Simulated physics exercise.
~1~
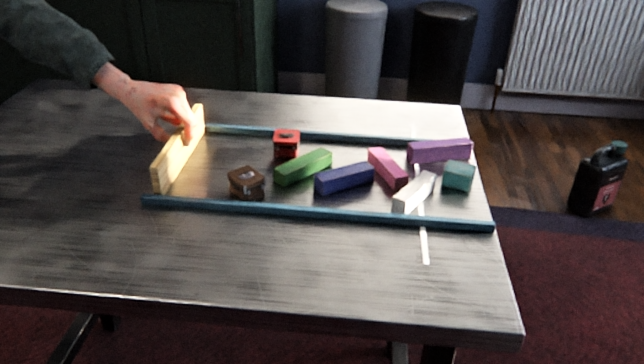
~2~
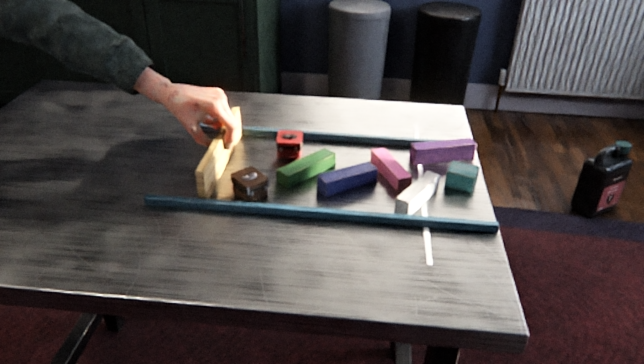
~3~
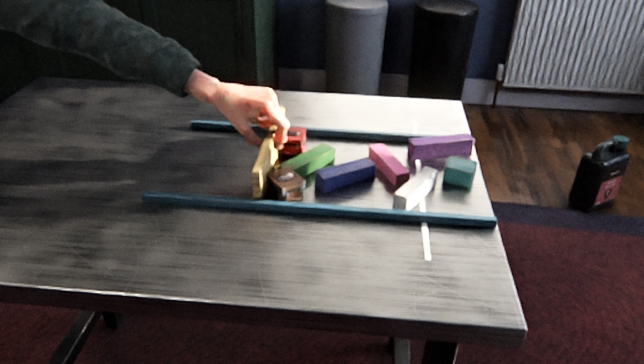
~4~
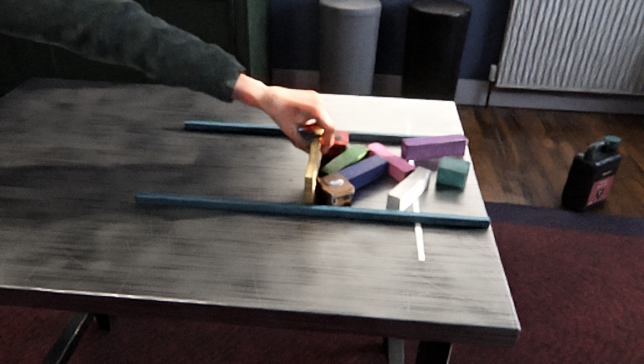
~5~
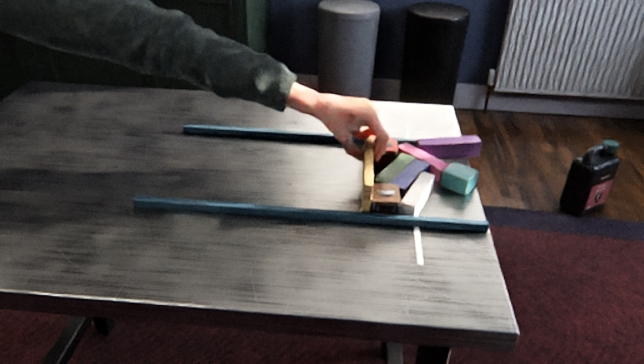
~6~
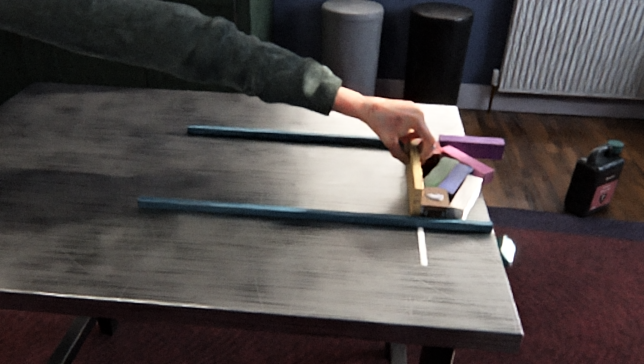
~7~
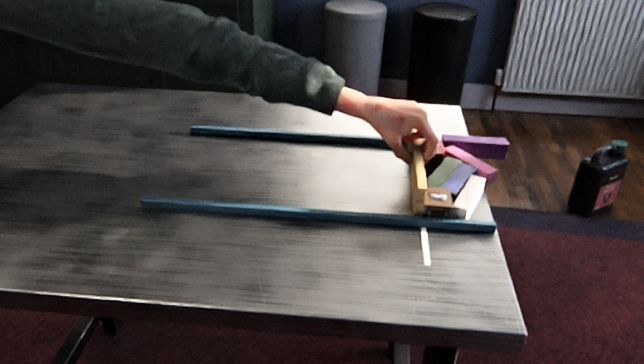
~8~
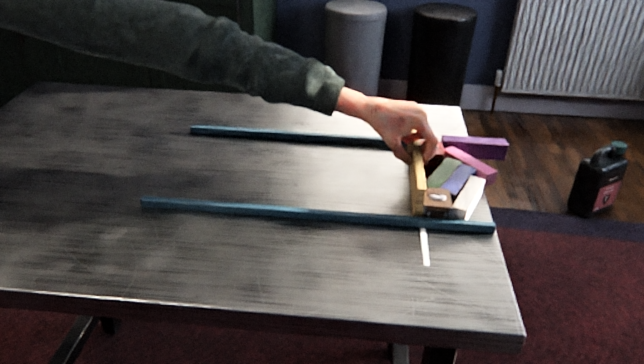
On a grey tabletop in a room with a radiator and dark bins, a hand holds a pale board upright between two teal rails, with coloured blocks scattered to its right. The hand pushes the board rightward, and it gathers the brown and red pieces, then the green bar. The pieces bunch together and slide toward the table's right edge. The turquoise block is shoved over the edge, tumbles and drops out of sight. The board stops near the white tape mark, with the remaining pieces crowded against it and the purple bar jutting past the edge.
